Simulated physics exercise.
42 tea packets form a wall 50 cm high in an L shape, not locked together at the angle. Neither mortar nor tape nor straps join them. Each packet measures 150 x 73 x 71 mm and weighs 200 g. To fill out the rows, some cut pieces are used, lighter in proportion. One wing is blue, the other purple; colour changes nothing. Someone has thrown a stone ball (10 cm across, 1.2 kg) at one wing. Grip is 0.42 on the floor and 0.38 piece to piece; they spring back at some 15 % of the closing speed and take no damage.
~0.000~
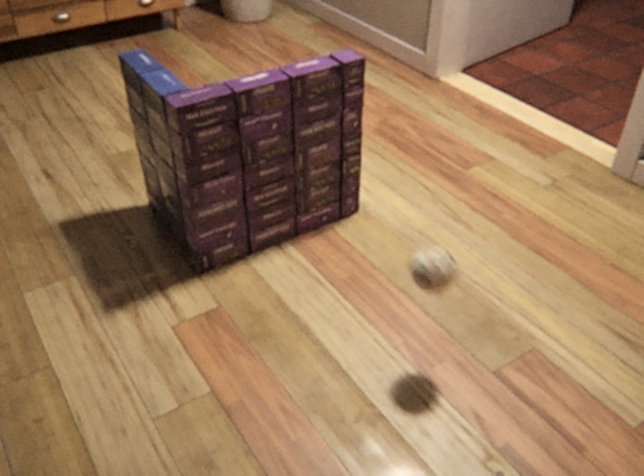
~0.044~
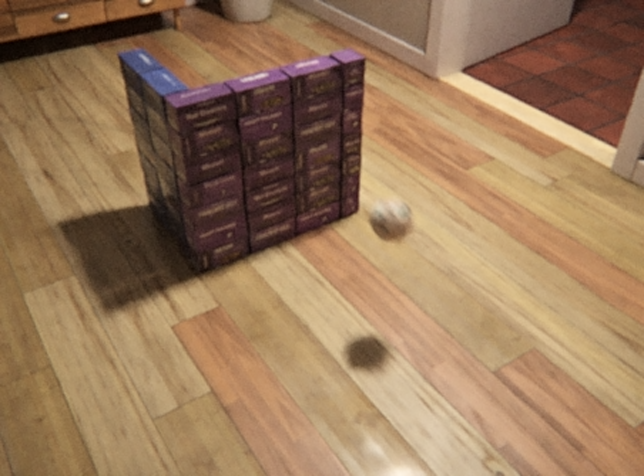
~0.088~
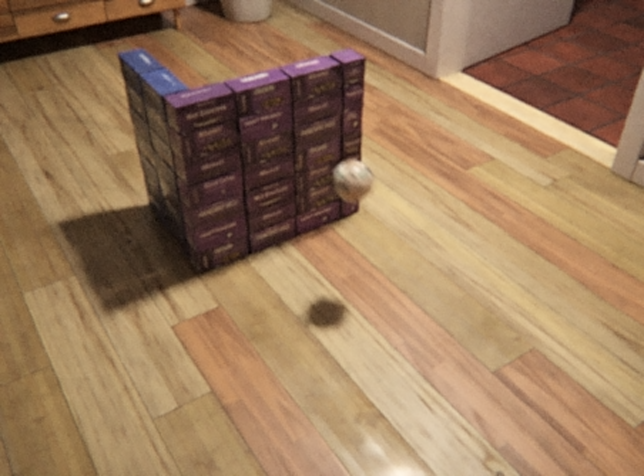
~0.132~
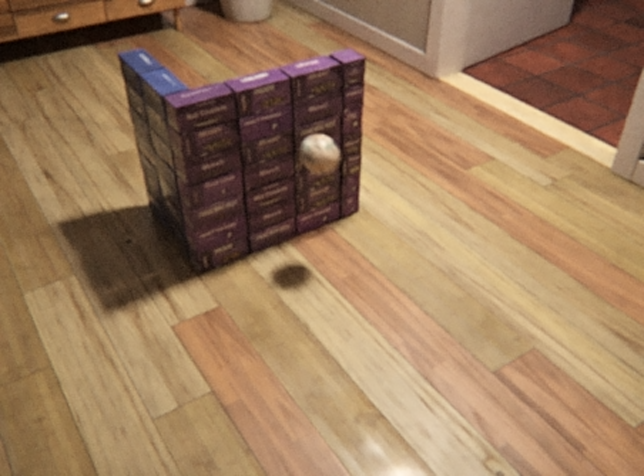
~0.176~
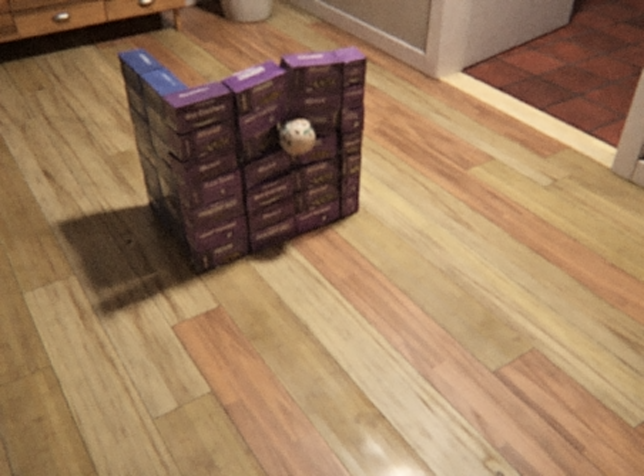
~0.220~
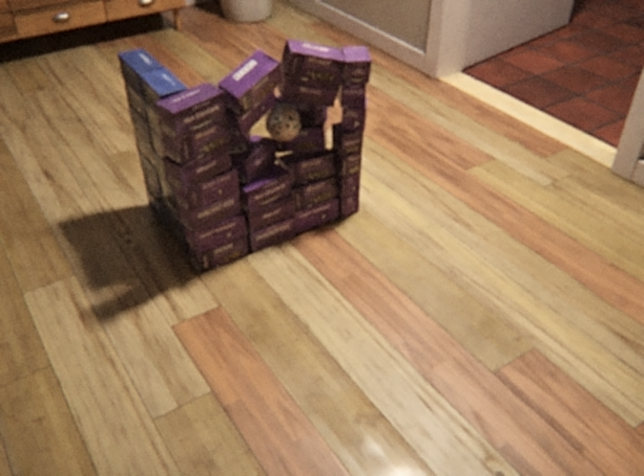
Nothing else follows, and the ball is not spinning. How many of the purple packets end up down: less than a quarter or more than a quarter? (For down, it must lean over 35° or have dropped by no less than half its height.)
Over a quarter.
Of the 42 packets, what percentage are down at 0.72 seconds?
By then 30 per cent.
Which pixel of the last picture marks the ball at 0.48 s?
You'll find it near (227, 144).
By 0.32 s, ball still moving; 7 of the 28 purple packets down (7 of 42 in all colours); top purple packet moved 47 mm.
By 0.48 s, ball still moving; 9 of the 28 purple packets down (9 of 42 in all colours); top purple packet moved 49 mm.
By 0.72 s, ball still moving; 13 of the 28 purple packets down (13 of 42 in all colours); top purple packet moved 49 mm.
When it is over (1.8 s), ball rolling away; 13 of the 28 purple packets down (13 of 42 in all colours); top purple packet moved 49 mm; top blue packet unmoved. That is 46 per cent. In pixels of the last frame, middles, top purple packet near (184, 115), top blue packet near (165, 94).
